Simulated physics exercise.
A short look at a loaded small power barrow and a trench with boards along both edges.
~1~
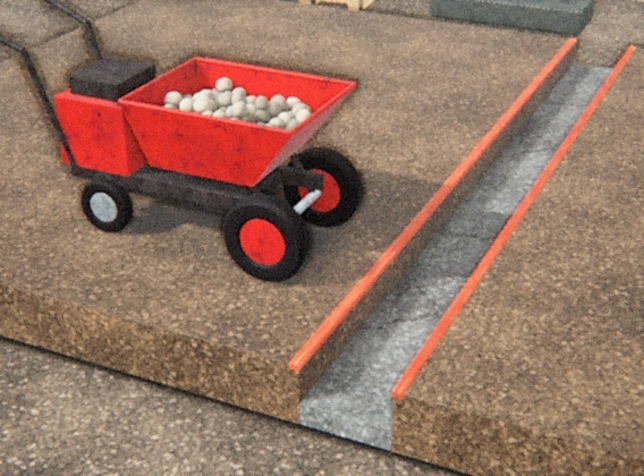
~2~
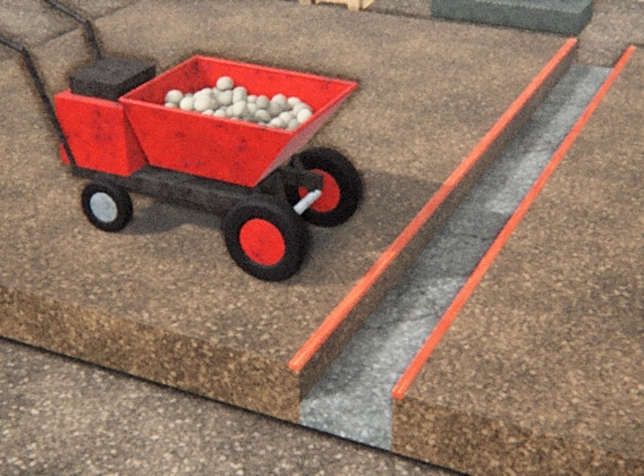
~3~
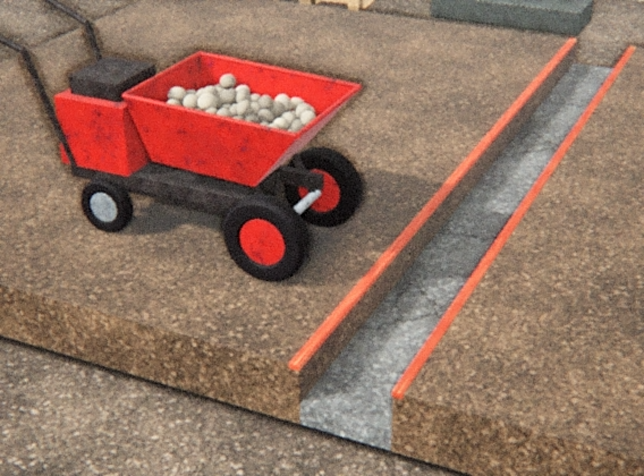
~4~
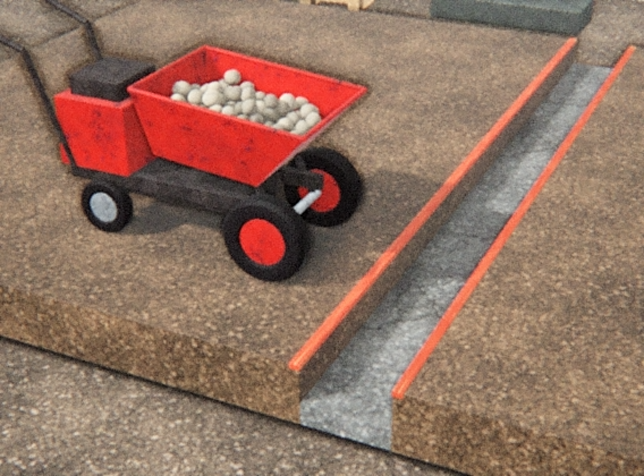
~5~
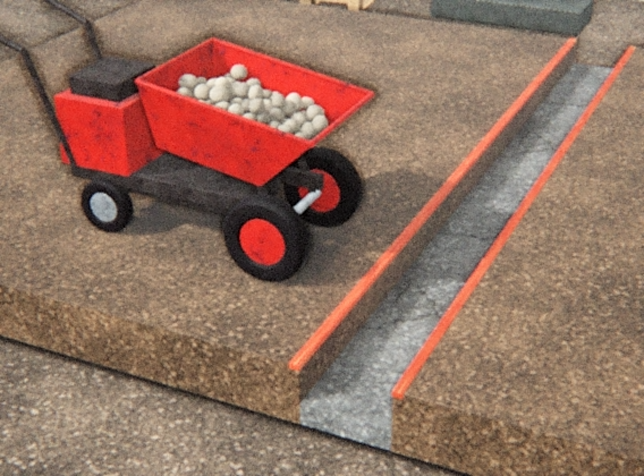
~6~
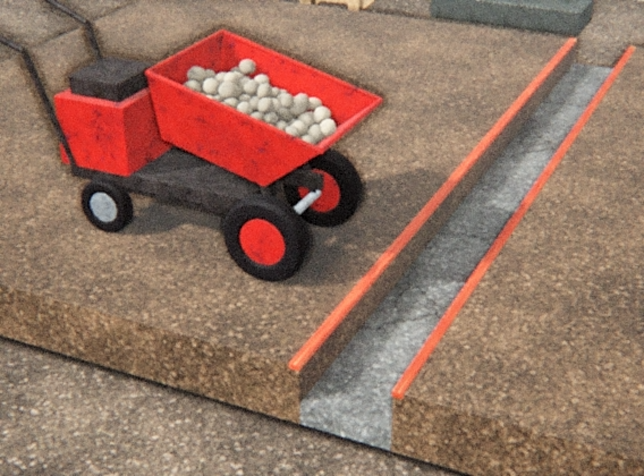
The red skip of a small barrow, loaded with pale pebbles, gradually tilts toward the right.
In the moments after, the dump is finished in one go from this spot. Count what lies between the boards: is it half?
In the trench: Over half.
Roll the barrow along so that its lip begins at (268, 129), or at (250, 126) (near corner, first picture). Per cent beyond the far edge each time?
In turn 0 and 0 in a hundred.
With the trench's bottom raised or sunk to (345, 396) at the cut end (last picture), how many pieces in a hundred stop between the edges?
Roughly 70 in a hundred.
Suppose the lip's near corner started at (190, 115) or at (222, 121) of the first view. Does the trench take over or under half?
In turn: Not half; most of it.
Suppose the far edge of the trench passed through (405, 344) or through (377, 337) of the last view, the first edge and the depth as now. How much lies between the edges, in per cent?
In turn 60 and 10 in a hundred.
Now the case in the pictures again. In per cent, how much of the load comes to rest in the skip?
About 0 per cent.
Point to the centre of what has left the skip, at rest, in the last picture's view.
At about (440, 297).
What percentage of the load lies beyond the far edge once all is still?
Close to 15 per cent.
Just after the last frame, skip tipped steeply; every one in the skip.
A moment on, skip tipped right over; the larger part in the skip; roughly a quarter in or heaped over the trench; just a few beyond it; just a few falling.
Further on, skip tipped right over; about a tenth in the skip; the larger part in or heaped over the trench; roughly a quarter beyond it.
When it is over, skip tipped right over; the larger part in or heaped over the trench; roughly a quarter beyond it.
